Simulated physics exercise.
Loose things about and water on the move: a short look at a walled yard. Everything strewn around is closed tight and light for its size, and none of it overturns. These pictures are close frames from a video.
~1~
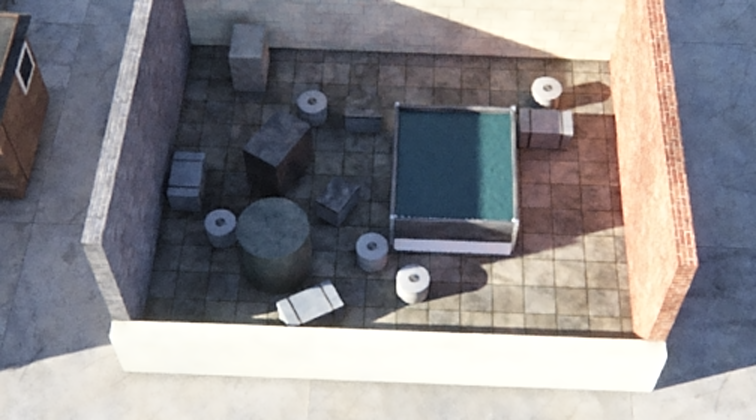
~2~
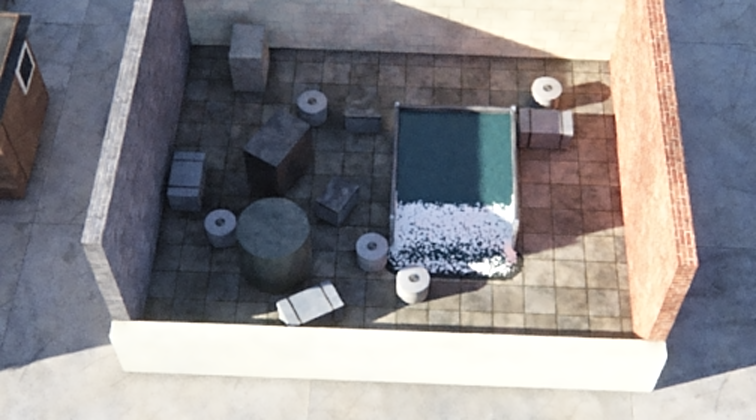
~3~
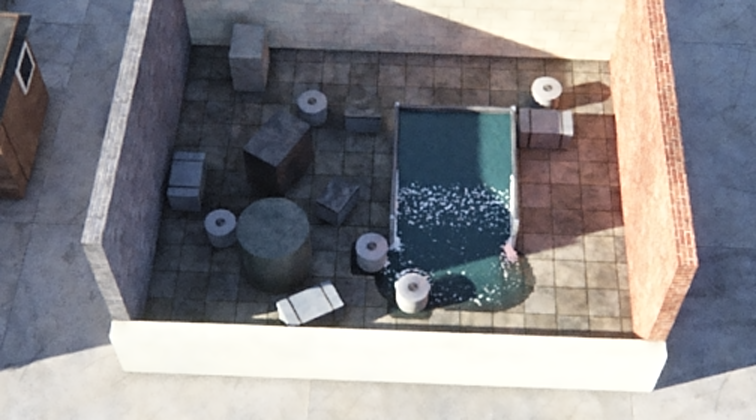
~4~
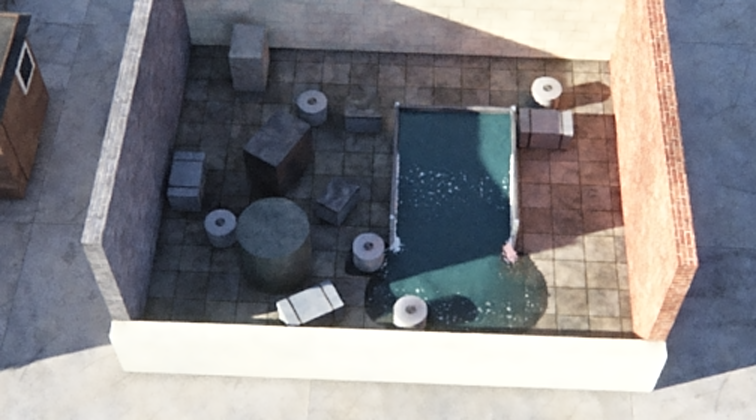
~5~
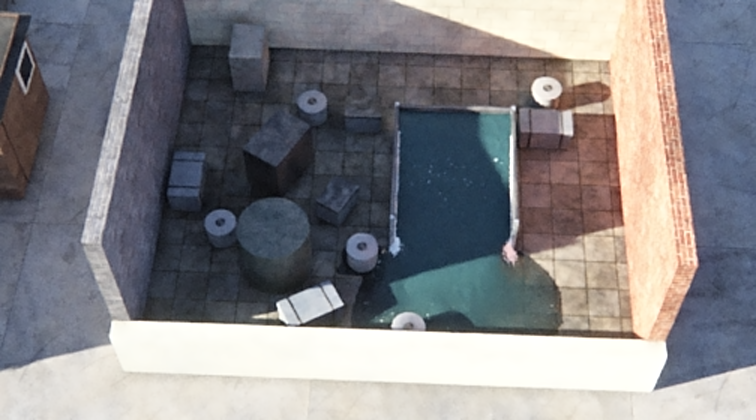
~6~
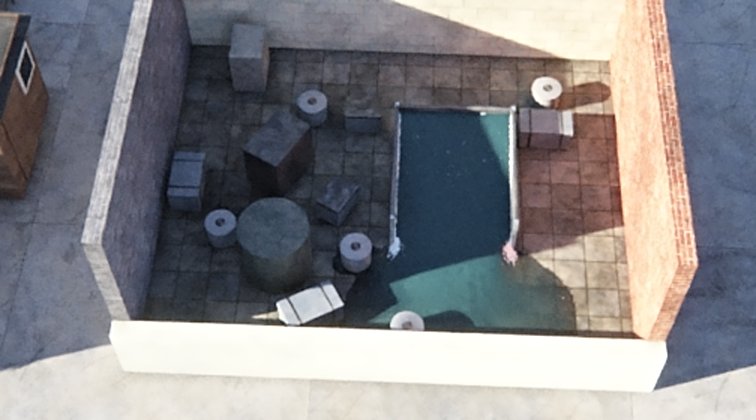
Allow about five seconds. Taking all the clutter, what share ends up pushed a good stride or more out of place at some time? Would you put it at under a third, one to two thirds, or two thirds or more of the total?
Portion: No less than two thirds.
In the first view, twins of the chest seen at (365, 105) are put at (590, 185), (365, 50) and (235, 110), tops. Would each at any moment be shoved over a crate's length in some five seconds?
In turn: Shifted that much, not that far, no.
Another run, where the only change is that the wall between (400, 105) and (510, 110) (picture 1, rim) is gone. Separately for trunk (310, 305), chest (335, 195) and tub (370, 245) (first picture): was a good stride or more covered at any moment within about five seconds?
Lab note - in sequence: Never that far; never that far; never that far.
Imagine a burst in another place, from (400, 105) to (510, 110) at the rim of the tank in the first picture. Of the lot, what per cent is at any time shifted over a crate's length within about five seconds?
Estimate: Some 40 per cent.
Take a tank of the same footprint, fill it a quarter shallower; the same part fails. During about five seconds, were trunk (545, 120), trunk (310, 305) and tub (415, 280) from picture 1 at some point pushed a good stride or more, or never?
Order as given: Displaced that much; displaced that much; displaced that much.
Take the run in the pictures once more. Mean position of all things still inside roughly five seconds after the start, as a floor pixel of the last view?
Centre estimate: Around (342, 165).
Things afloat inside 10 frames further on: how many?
Count: 2.
A moment on, 1 of 10 are well off their spots; 1 afloat.
Next, 2 of 10 are well off their spots; 2 afloat.
Later, 2 of 10 are well off their spots; 2 afloat.
In the end, 8 of 10 are well off their spots, and 8 have been at some point; 5 afloat.
